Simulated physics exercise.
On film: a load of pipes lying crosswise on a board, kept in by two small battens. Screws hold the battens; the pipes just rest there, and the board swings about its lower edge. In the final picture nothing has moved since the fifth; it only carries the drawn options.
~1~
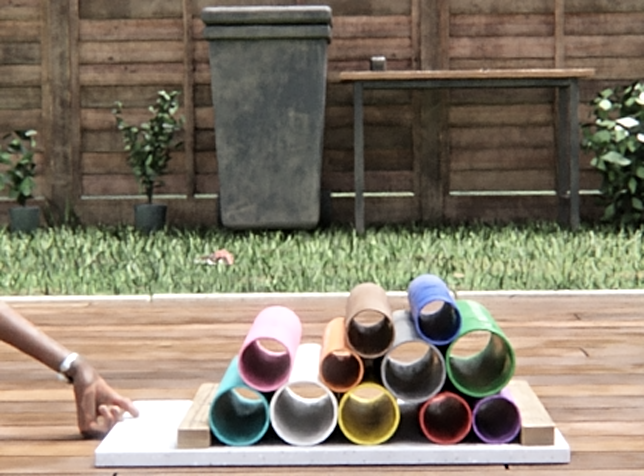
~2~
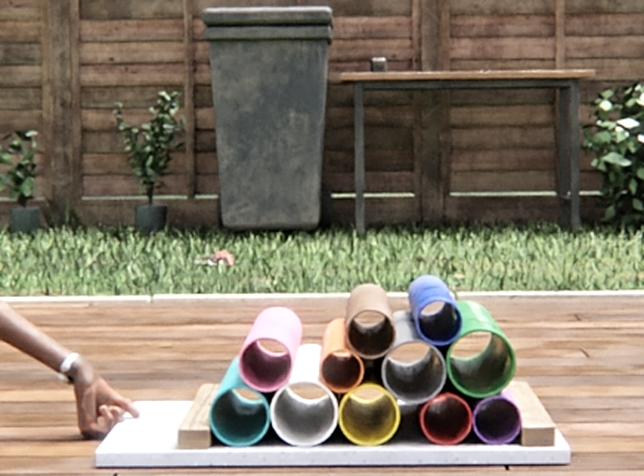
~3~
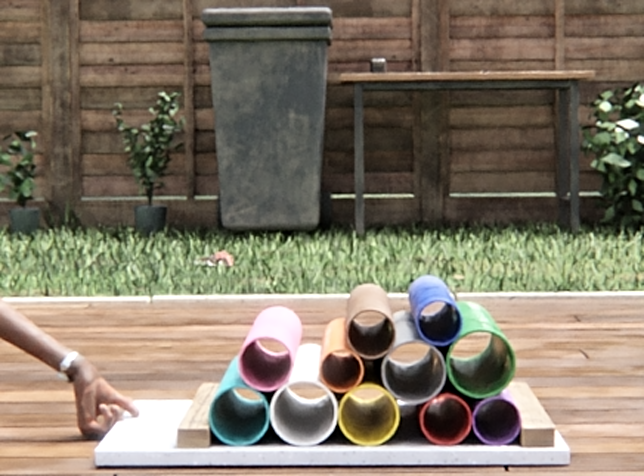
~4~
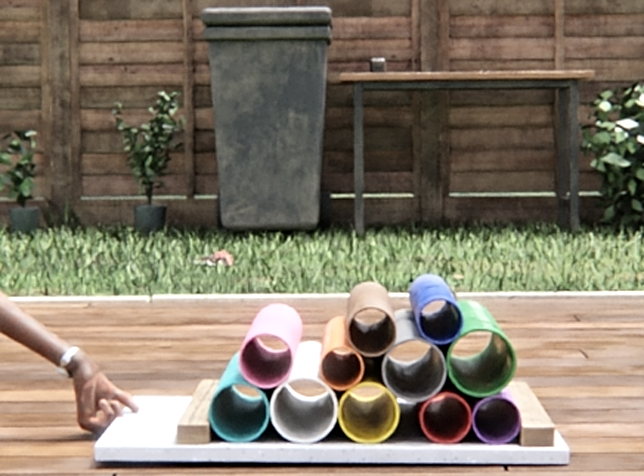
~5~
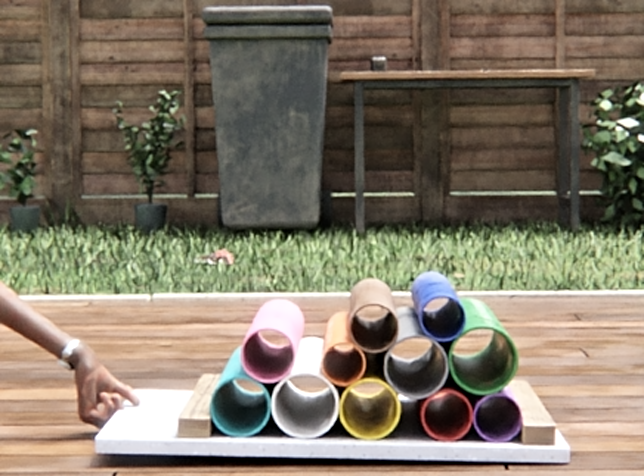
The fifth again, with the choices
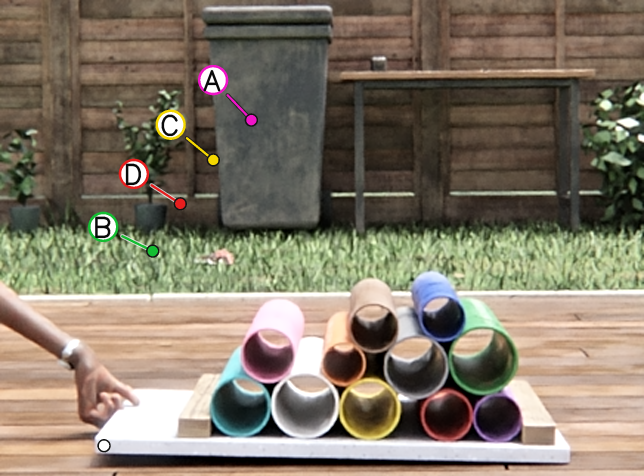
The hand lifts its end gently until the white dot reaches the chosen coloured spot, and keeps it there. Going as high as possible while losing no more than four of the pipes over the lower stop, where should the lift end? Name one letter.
The last mark within the limit is B.
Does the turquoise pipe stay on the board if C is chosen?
The turquoise pipe: Yes.
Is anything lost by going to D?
Yes.
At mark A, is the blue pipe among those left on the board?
No.
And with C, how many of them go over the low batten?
It comes to six.
On the copy, A at (251, 120); B at (153, 251); C at (213, 160); D at (180, 204); the white dot at (104, 445).
On B. First, board at 16°.
Then, board at 27°.
Finally, board at 27°, four over the low batten (grey, green, brown, blue).
By contrast, A six over the low batten; C six over the low batten; D five over the low batten.
